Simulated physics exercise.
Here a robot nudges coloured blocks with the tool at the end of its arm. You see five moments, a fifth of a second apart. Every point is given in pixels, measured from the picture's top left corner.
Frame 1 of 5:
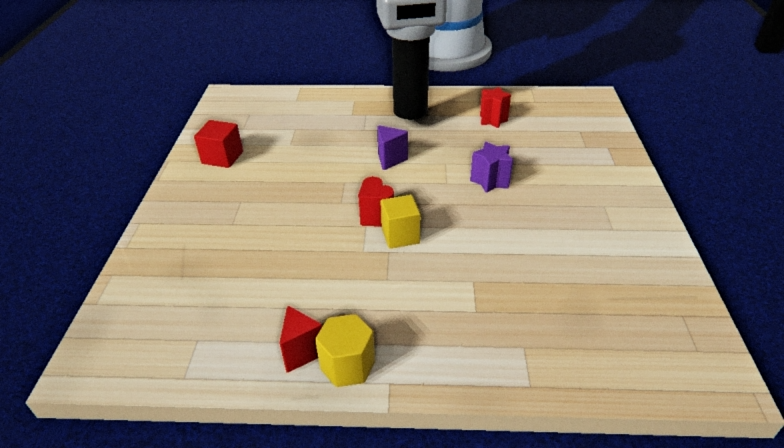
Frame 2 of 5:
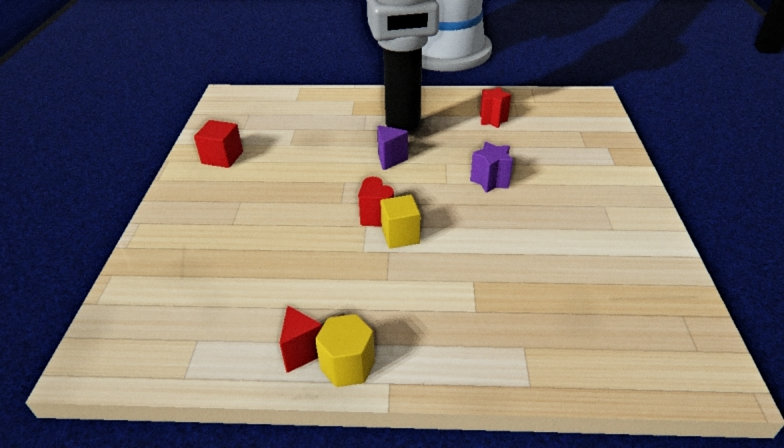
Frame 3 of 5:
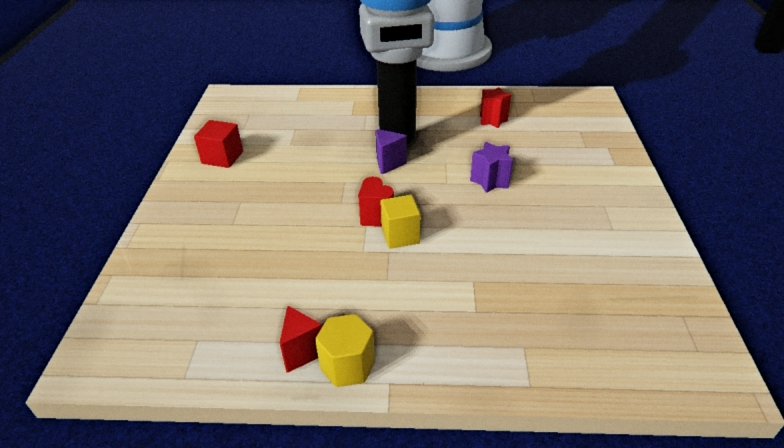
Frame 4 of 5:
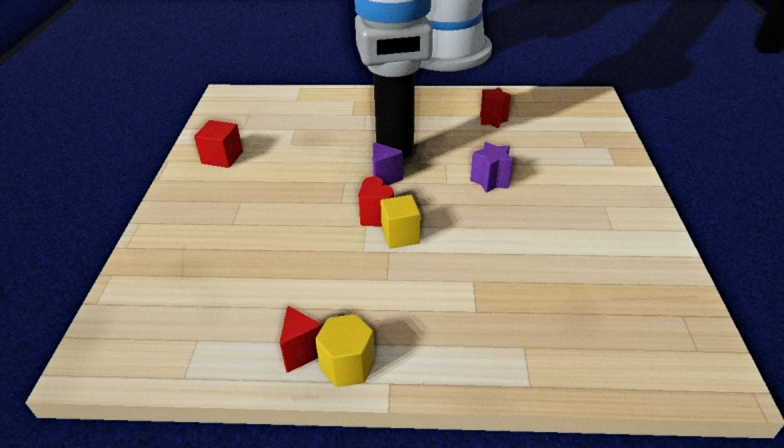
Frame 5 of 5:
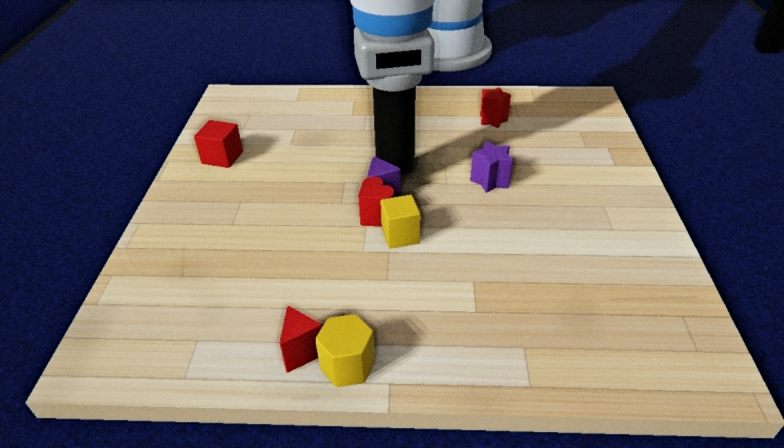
A robot arm's black tool moves down from the back of a wooden board toward a purple triangular block while the other coloured blocks stay still. It then pushes the purple piece a short way forward, slightly left, until it sits right behind the red heart-shaped block beside a yellow one.
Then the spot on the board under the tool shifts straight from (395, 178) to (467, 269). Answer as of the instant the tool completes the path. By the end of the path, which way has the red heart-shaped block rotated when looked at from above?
Looking down, it rotates anti-clockwise.
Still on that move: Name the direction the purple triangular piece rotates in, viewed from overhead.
The turn is clockwise.
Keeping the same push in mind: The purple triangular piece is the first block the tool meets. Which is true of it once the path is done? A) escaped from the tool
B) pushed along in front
Choice A: Escaped from the tool.
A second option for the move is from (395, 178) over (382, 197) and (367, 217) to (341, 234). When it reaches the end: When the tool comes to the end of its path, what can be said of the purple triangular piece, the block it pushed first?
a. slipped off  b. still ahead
The answer is b.
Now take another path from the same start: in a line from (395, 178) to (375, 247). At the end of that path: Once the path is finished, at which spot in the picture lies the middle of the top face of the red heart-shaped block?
Located at (338, 228).
The first path, step by step. One third of the way, tool (416, 192); red heart-shaped block (372, 191), turned 20° anticlockwise; purple triangular piece (378, 173), turned 30° clockwise.
Two thirds of the way, tool (440, 221); red heart-shaped block (372, 191), turned 20° anticlockwise; purple triangular piece (378, 173), turned 30° clockwise; yellow square piece (402, 216), turned 60° clockwise.
At the end, tool (468, 255); red heart-shaped block (372, 191), turned 20° anticlockwise; purple triangular piece (378, 173), turned 30° clockwise; yellow square piece (402, 217), turned 65° clockwise; purple star unmoved.
